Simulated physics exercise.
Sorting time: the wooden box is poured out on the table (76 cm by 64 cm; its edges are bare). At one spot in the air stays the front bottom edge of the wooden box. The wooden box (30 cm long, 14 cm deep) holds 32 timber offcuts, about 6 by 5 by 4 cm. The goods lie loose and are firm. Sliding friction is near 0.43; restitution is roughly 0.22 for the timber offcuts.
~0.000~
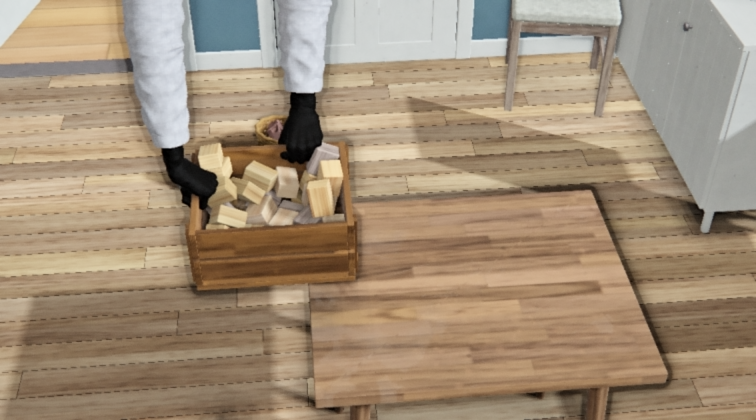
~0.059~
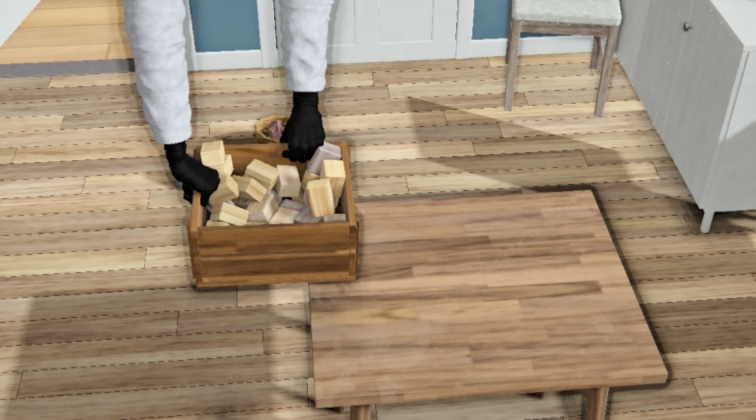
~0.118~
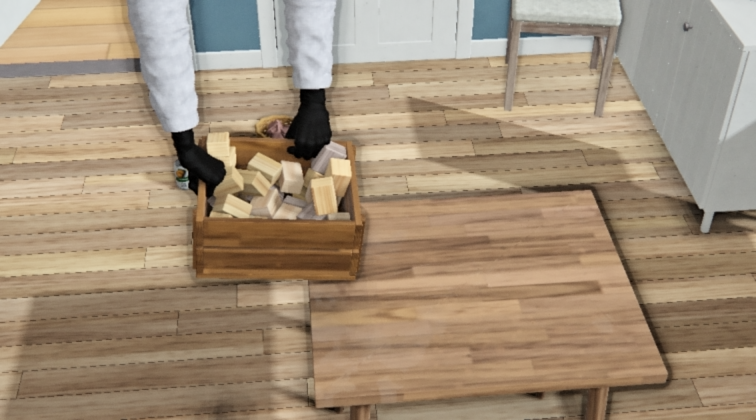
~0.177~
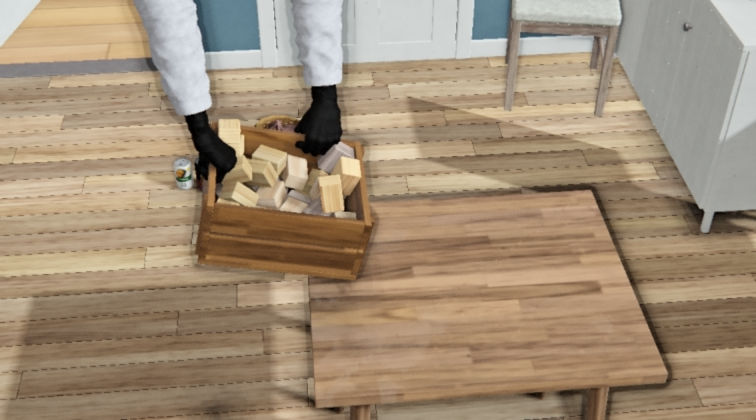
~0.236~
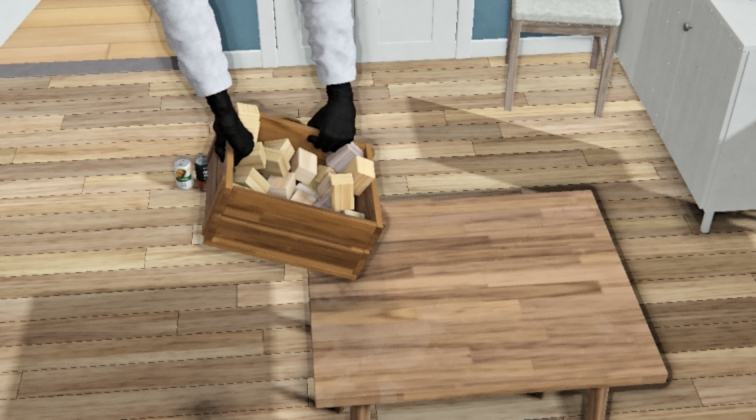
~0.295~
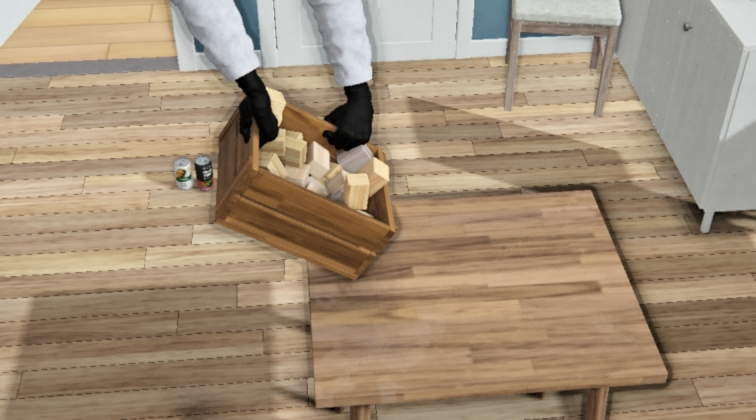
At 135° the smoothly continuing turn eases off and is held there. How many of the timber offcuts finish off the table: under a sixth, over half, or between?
My guess is short of a sixth of the load winds up off the table.
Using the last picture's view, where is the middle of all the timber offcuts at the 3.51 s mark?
Centre: Approx. (477, 269).
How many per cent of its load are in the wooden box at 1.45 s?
About 5 %, still inside.
After 0.81 s, tilt 130°; 14 still in the wooden box, 15 on the table top and 3 in the air.
After 1.45 s, tilt 135°; 1 still in the wooden box and 31 on the table top.
After 2.35 s, tilt 135°; 1 still in the wooden box and 31 on the table top.
Final count (at 3.51 s), 32 on the table top. Asked share, 0 of 32, 0 per cent.
